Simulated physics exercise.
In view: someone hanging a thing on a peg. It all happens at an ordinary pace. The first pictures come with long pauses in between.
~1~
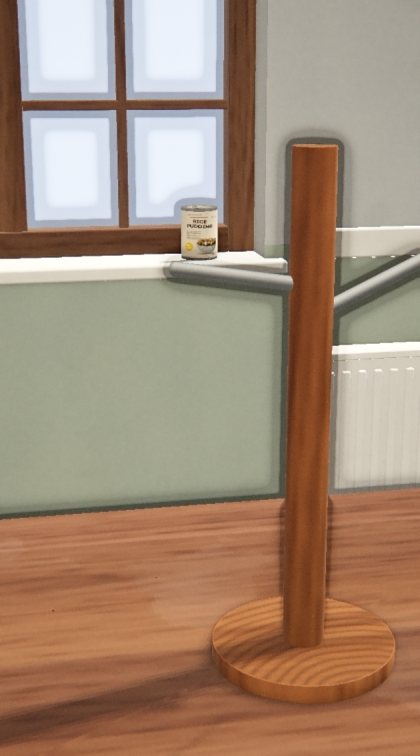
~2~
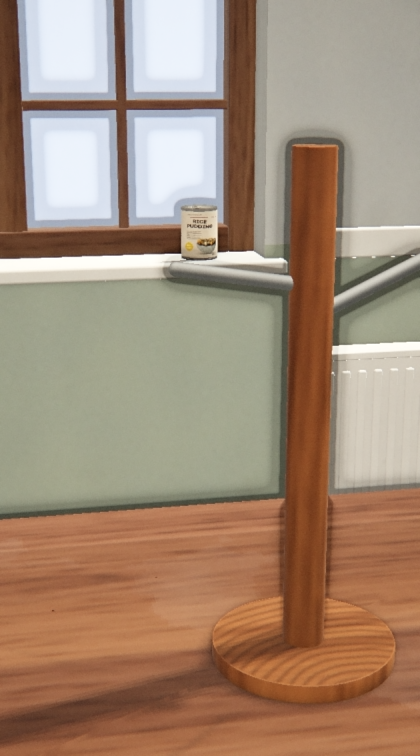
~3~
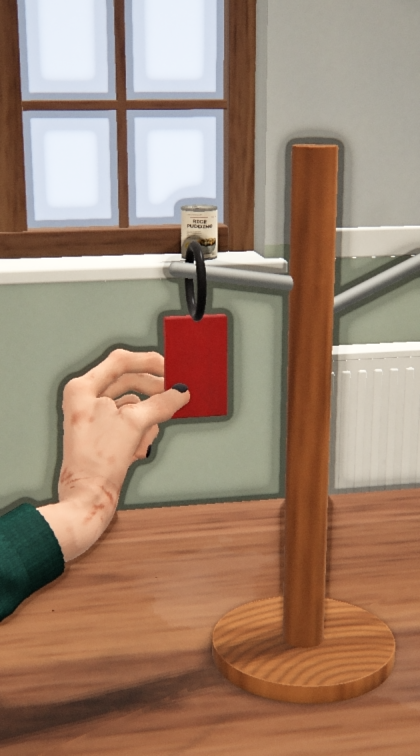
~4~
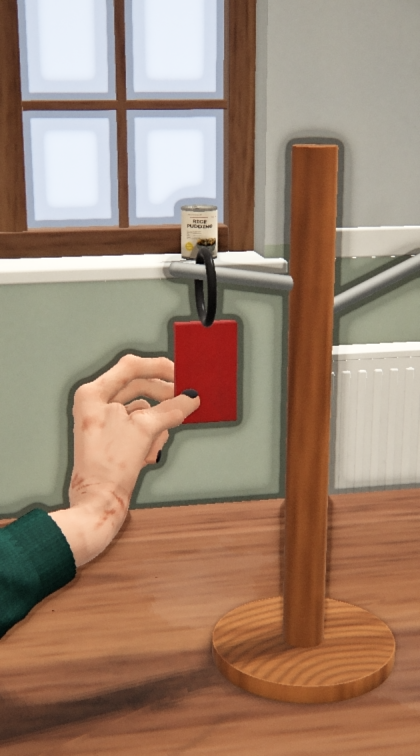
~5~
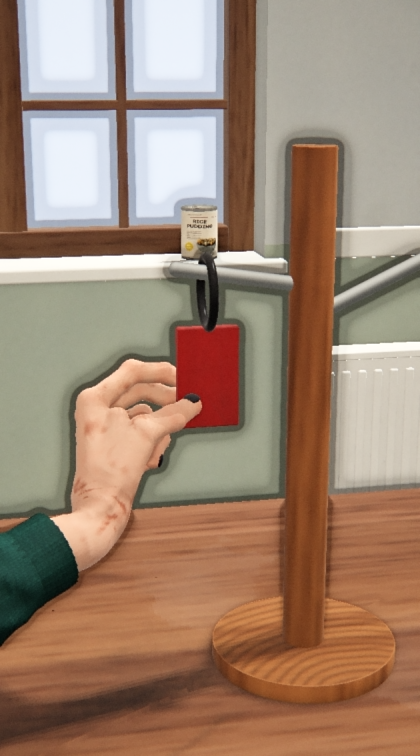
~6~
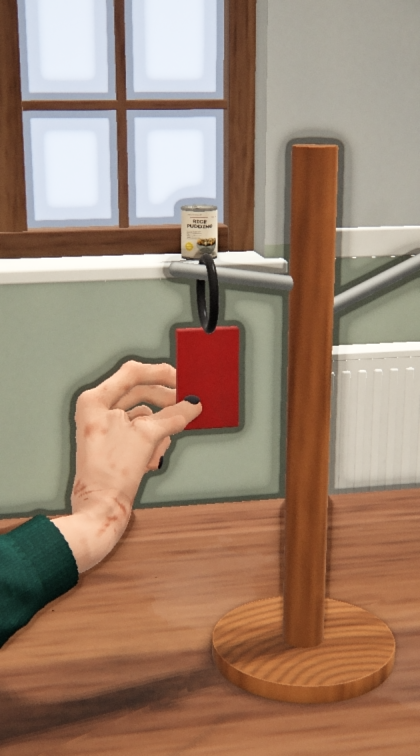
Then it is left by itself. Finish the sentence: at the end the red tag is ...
Still hanging.
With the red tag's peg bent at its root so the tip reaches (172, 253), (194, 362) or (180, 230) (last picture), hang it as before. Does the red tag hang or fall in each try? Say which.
Taking the tries in order, it is held up, it ends up below, and it is held up.
Then, 0.36 s on from there, red tag at rest near (209, 343).
In the end, the red tag stays on its peg, near (211, 343).
